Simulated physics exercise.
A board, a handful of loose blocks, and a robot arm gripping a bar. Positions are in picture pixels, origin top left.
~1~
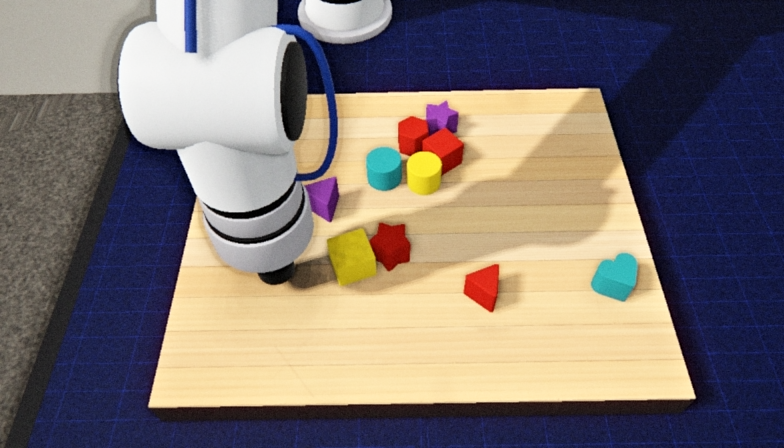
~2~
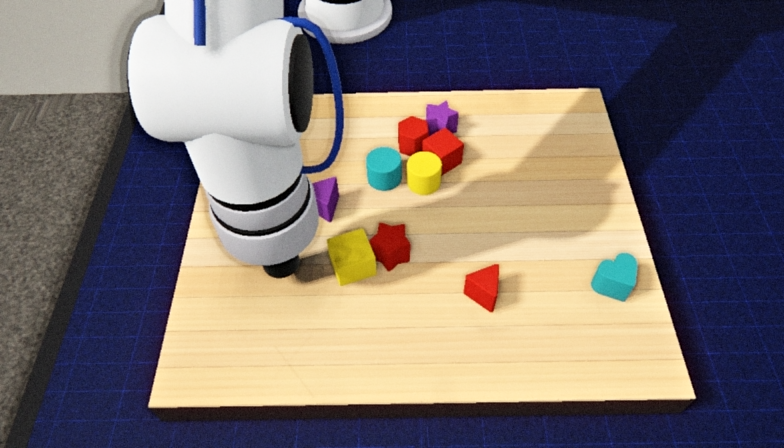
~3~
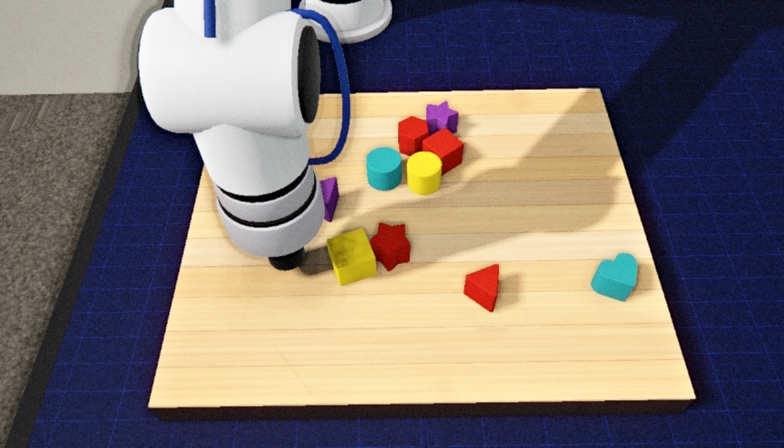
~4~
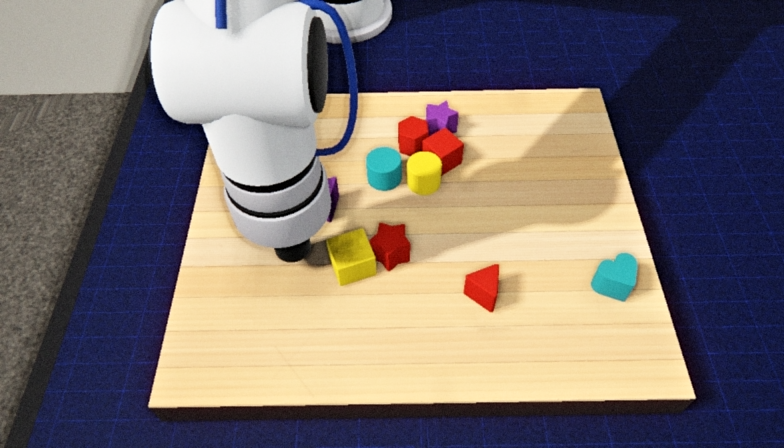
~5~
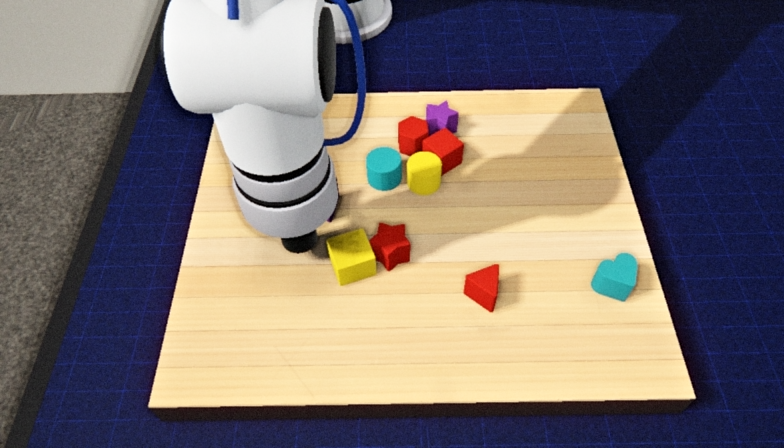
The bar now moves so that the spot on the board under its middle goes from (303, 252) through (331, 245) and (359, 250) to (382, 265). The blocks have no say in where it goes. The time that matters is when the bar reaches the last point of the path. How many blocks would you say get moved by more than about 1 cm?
Two blocks.
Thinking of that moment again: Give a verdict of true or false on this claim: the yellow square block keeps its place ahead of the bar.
That statement is accurate.
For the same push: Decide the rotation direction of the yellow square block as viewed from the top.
With the clock.
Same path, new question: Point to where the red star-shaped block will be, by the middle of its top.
Located at (419, 242).
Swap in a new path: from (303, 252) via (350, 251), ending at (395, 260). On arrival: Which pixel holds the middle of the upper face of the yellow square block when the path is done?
For the centre of its top, I'd go with (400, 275).
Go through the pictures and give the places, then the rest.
In the first frame, bar tip (277, 270); block tops, purple triangular block (321, 189); yellow square block (350, 248); red star-shaped block (390, 236).
In the second frame, bar (281, 263); blocks unchanged.
In the third frame, bar (287, 256); blocks unchanged.
In the fourth frame, bar (293, 248); blocks unchanged.
In the fifth frame, bar (300, 239); purple triangular block hidden; yellow square block (350, 248); red star-shaped block (390, 236).
On the path given first. Halfway along, bar (345, 233); yellow square block (373, 256), turned 30° clockwise; red star-shaped block (410, 239), turned 45° anticlockwise.
At the end, bar (381, 252); purple triangular block in place; yellow square block (395, 279), turned 70° clockwise; red star-shaped block (419, 242), turned 80° anticlockwise.
